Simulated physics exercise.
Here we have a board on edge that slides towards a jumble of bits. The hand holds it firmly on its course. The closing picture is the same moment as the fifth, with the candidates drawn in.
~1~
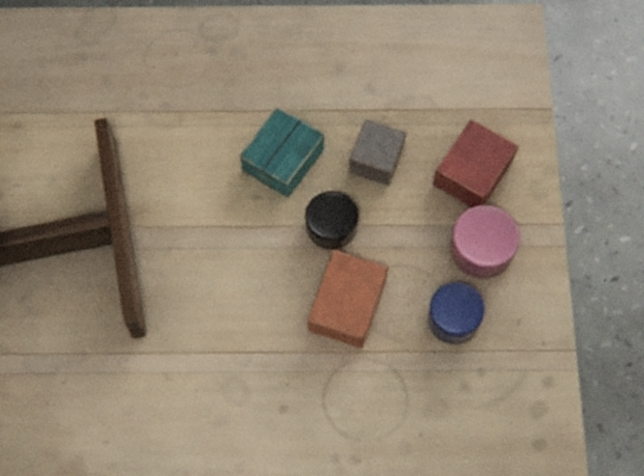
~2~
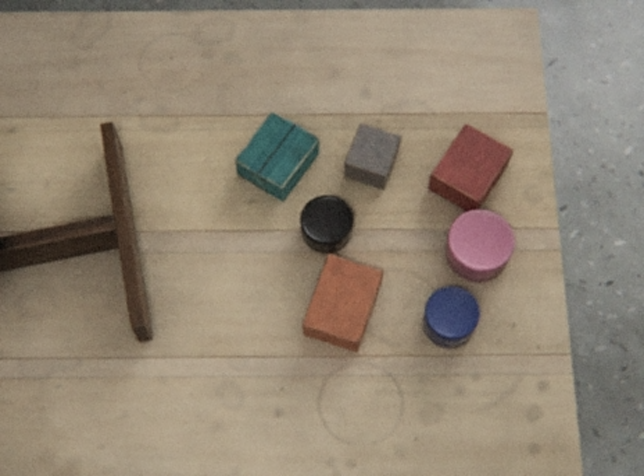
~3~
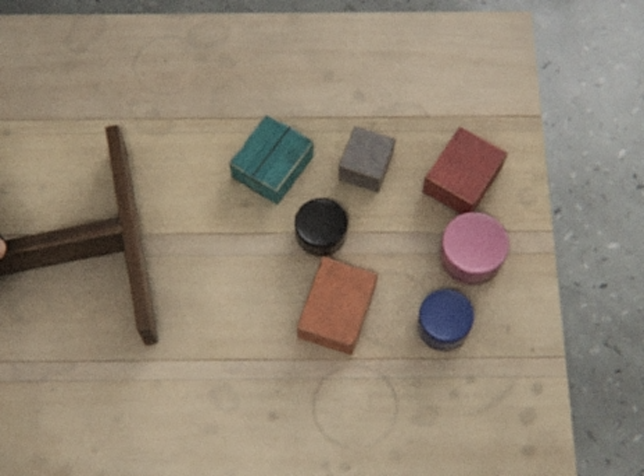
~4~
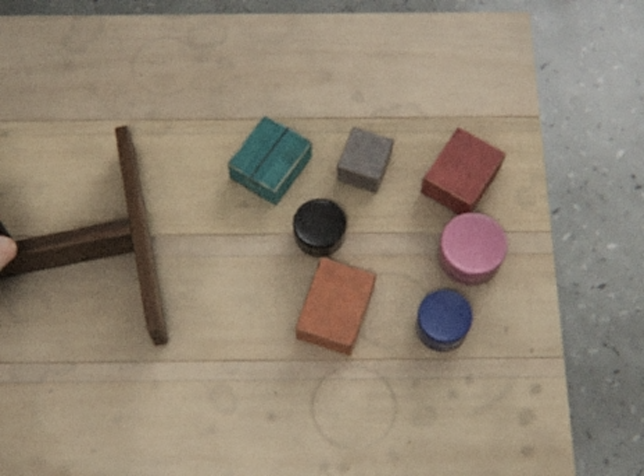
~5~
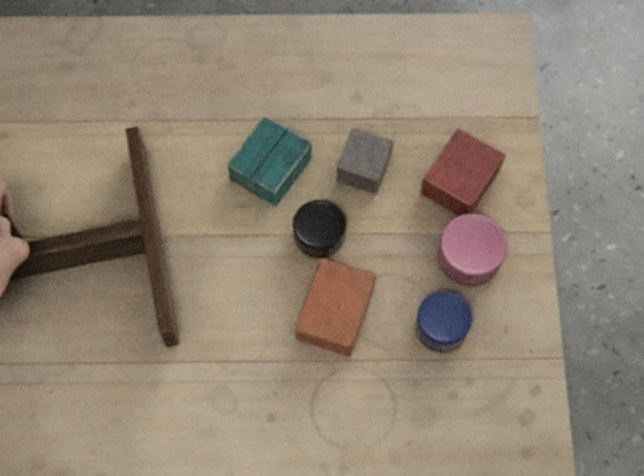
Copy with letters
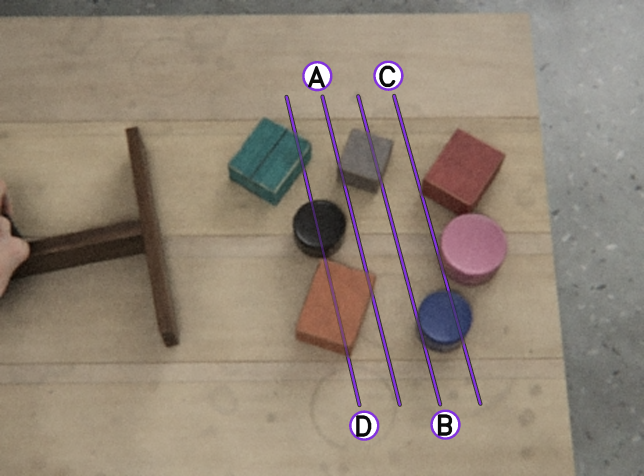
A hand came in at the left, holding the handle of a dark wooden board on edge, and slid it a little to the right, while the coloured blocks and round pieces sat untouched.
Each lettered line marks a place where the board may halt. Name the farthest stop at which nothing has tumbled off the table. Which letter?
It can go as far as C.
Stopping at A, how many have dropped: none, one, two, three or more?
In all, none.
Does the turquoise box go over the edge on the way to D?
By then, no.
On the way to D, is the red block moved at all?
No.
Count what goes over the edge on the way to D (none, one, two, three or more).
The count is none.
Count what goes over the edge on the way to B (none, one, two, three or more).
By then, none.
On the copy, A at (359, 242); B at (397, 242); C at (435, 241); D at (321, 242).
On C. First, board (251, 224); turquoise box (289, 157); pink jar (471, 251).
Then, board (357, 223); red block (471, 175); blue tub (472, 320).
Finally, board (433, 222); blue tub (545, 308); pink jar (530, 241); nothing has fallen.
By contrast, A is safe but short; B is safe but short; D is safe but short.
